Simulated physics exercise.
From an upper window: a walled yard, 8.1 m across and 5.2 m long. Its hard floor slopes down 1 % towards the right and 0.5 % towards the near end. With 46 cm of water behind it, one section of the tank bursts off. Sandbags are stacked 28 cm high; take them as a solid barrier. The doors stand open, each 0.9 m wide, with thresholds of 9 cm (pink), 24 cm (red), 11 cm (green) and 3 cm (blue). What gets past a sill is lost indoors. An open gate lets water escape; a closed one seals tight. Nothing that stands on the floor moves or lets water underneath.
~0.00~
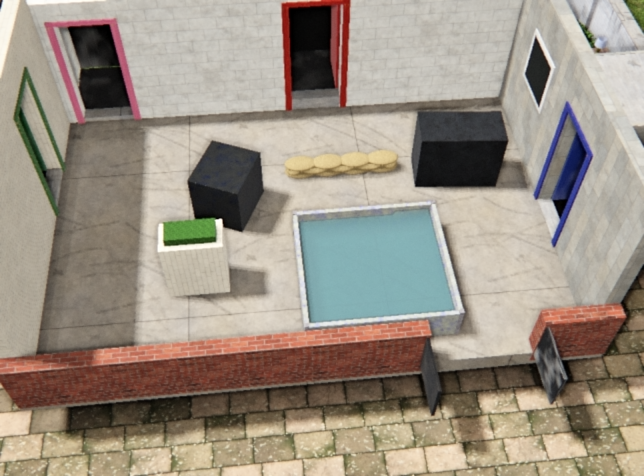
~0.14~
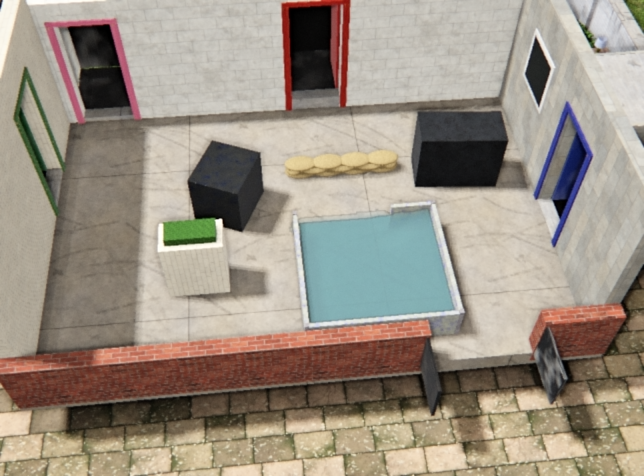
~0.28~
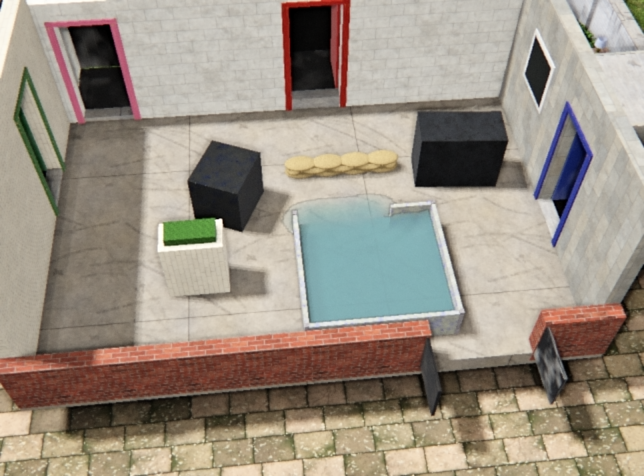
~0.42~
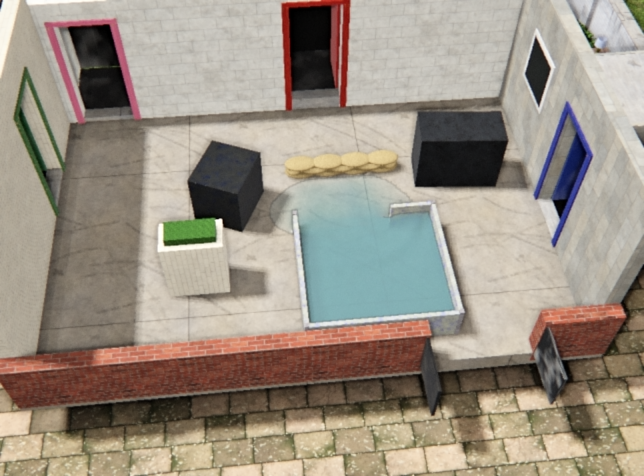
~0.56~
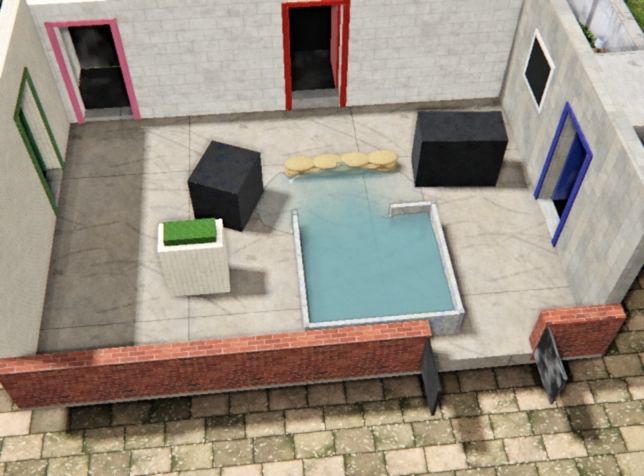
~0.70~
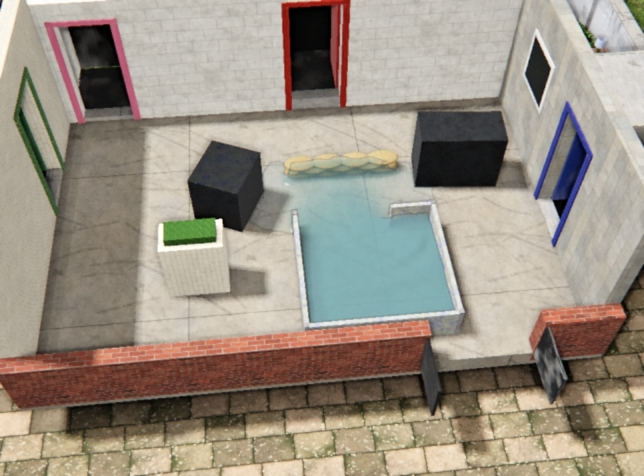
Walled yard with a water tank whose far side breaks open, water pouring out and spreading across the floor to stacked sandbags.
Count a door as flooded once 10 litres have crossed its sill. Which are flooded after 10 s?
Door by door: At the pink door it keeps below the limit; at the red door it stays under the limit; at the green door it stays under the limit; at the blue door it passes the limit.
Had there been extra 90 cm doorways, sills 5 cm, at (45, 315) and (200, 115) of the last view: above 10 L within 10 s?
In that order: Under, past it.
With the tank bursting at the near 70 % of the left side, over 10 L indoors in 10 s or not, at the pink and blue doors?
Against that limit: Pink over, blue under.
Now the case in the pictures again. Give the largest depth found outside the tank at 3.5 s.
About 22 cm.
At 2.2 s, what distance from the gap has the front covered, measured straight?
Roughly 4.0 m.
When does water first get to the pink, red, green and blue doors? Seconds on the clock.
Pink 2.6 s, red 2.6 s, green 4.0 s, blue 2.8 s.
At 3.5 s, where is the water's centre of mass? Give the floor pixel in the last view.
Around (335, 220).
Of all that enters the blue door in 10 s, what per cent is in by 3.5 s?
About 0 per cent.
After 1.4 s water covers 15 % of the floor and is deepest (36 cm) near (336, 178); pink door not reached, red door not reached, green door not reached, blue door not reached.
After 2.2 s water covers 30 % of the floor and is deepest (32 cm) near (327, 187); pink door not reached, red door not reached, green door not reached, blue door not reached.
After 3.5 s water covers 55 % of the floor and is deepest (22 cm) near (409, 181); pink door 6 cm at the sill, 0 L in, red door 8 cm at the sill, 0 L in, green door not reached, blue door 7 cm at the sill, 3 L in.
After 6.0 s water covers 80 % of the floor and is deepest (13 cm) near (409, 181); pink door 5 cm at the sill, 0 L in, red door 5 cm at the sill, 0 L in, green door 4 cm at the sill, 0 L in, blue door 8 cm at the sill, 63 L in.
After 10.0 s water covers 95 % of the floor and is deepest (10 cm) near (507, 223); pink door 3 cm at the sill, 0 L in, red door 2 cm at the sill, 0 L in, green door 3 cm at the sill, 0 L in, blue door 9 cm at the sill, 126 L in.
